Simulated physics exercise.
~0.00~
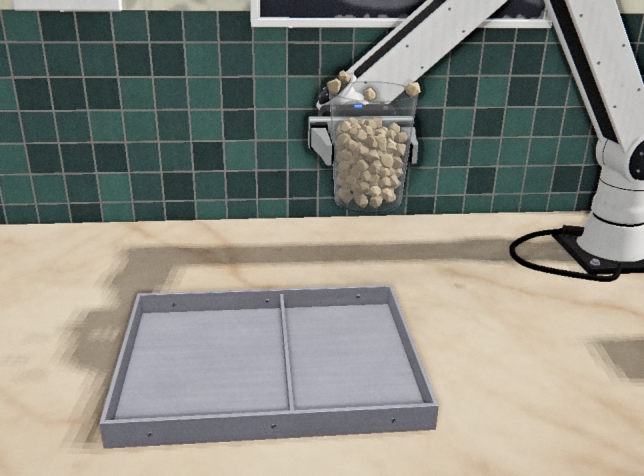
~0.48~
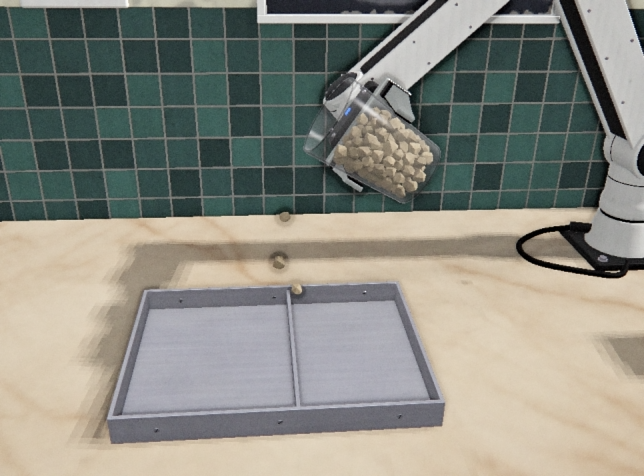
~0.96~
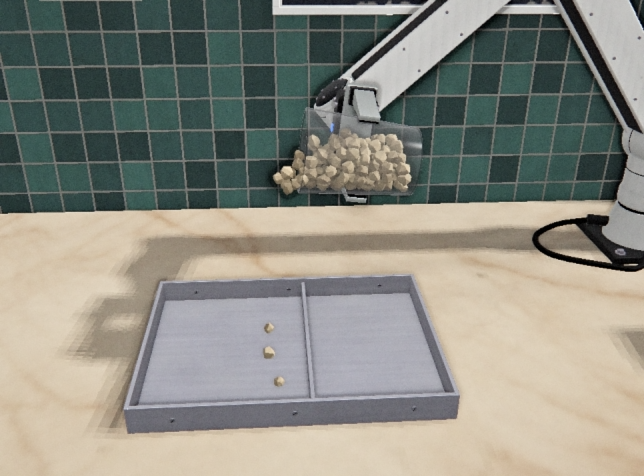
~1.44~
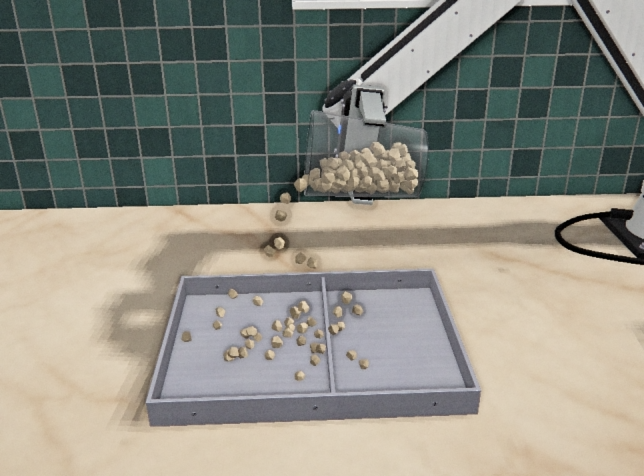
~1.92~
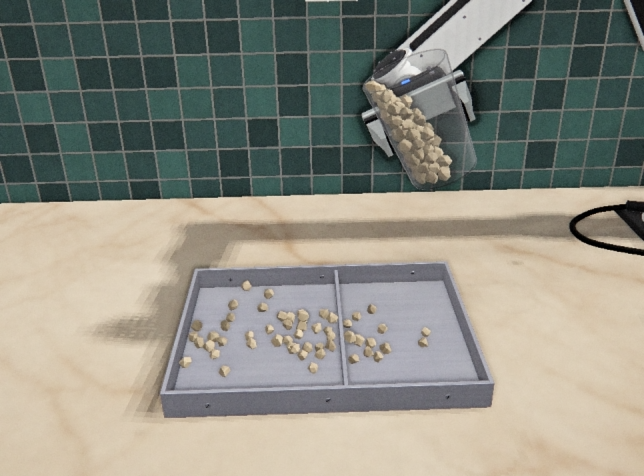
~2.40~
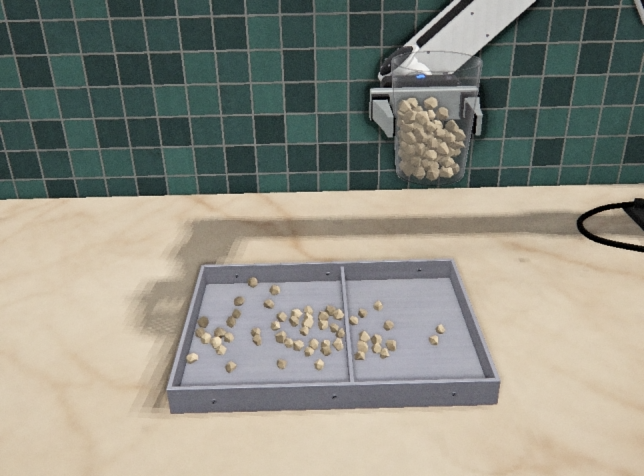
On a pale marble-look counter before green tiles, a robot arm tipped a clear beaker of small pebbles leftward over a gray divided tray, scattering some into both sections, mostly the left, then turned it upright again with many pebbles still inside.
